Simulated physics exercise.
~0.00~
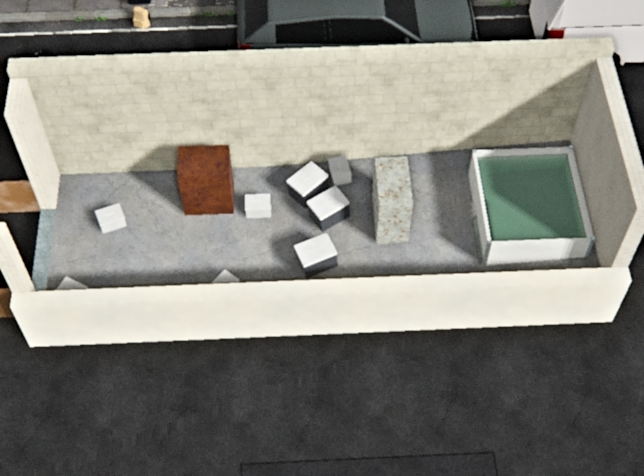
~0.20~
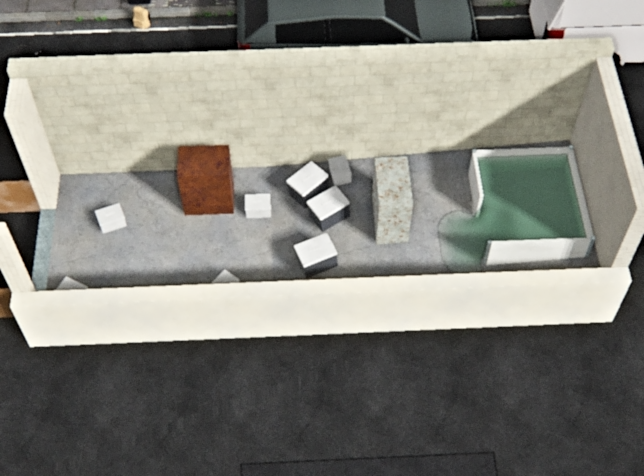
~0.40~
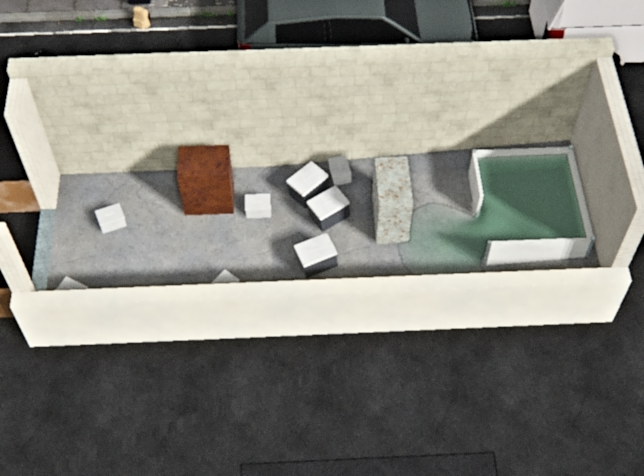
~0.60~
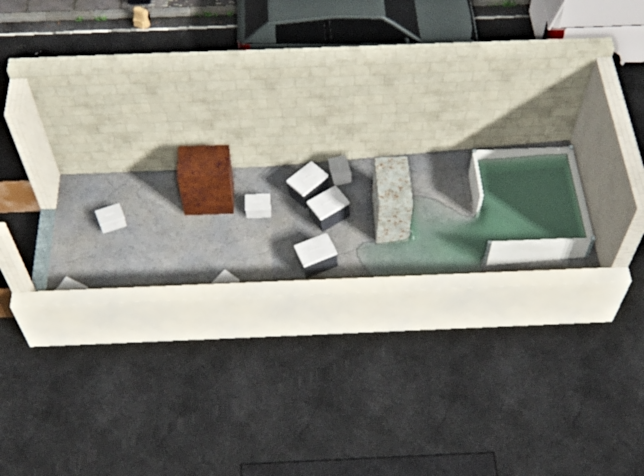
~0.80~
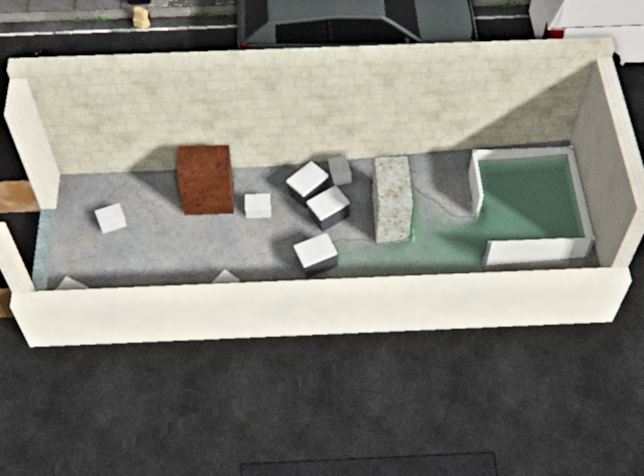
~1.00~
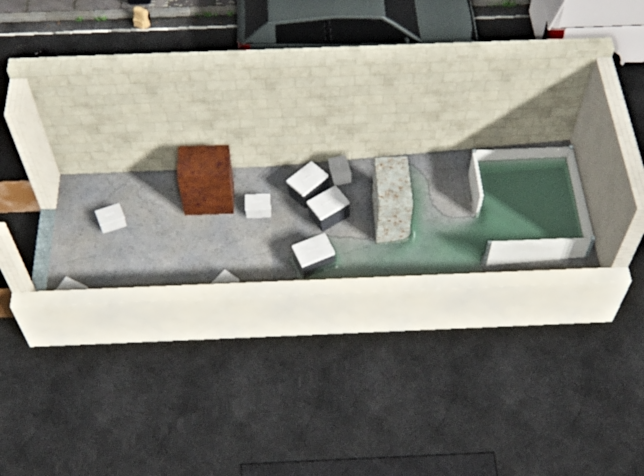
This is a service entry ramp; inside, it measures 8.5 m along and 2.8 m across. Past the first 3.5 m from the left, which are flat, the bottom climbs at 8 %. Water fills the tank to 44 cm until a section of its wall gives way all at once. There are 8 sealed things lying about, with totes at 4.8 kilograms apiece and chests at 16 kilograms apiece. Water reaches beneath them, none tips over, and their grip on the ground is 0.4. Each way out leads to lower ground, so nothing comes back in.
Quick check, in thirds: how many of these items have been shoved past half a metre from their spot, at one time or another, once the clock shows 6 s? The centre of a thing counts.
That portion ends in the middle third.
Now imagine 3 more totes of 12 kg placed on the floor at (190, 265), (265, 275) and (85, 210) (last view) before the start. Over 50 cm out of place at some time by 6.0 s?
First exceeds it, second exceeds it, third does not reach it.
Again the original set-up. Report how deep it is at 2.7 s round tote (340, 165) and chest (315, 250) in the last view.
Around 3 cm and 5 cm.
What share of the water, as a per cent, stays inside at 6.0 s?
Remaining: Approx. 62 per cent.
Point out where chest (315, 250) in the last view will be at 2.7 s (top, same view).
Look for it near (199, 224).
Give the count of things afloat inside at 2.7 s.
My tally comes to 0.
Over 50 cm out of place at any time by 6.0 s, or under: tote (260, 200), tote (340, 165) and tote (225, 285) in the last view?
Within the mark, beyond the mark, beyond the mark.
After 1.4 s 0 of 8 are over 50 cm from their spots; 0 afloat.
After 2.7 s 3 of 8 are over 50 cm from their spots; 0 afloat.
After 4.2 s 4 of 8 are over 50 cm from their spots; 1 afloat.
After 6.0 s 5 of 8 are over 50 cm from their spots, and 5 have been at some point; 0 afloat.
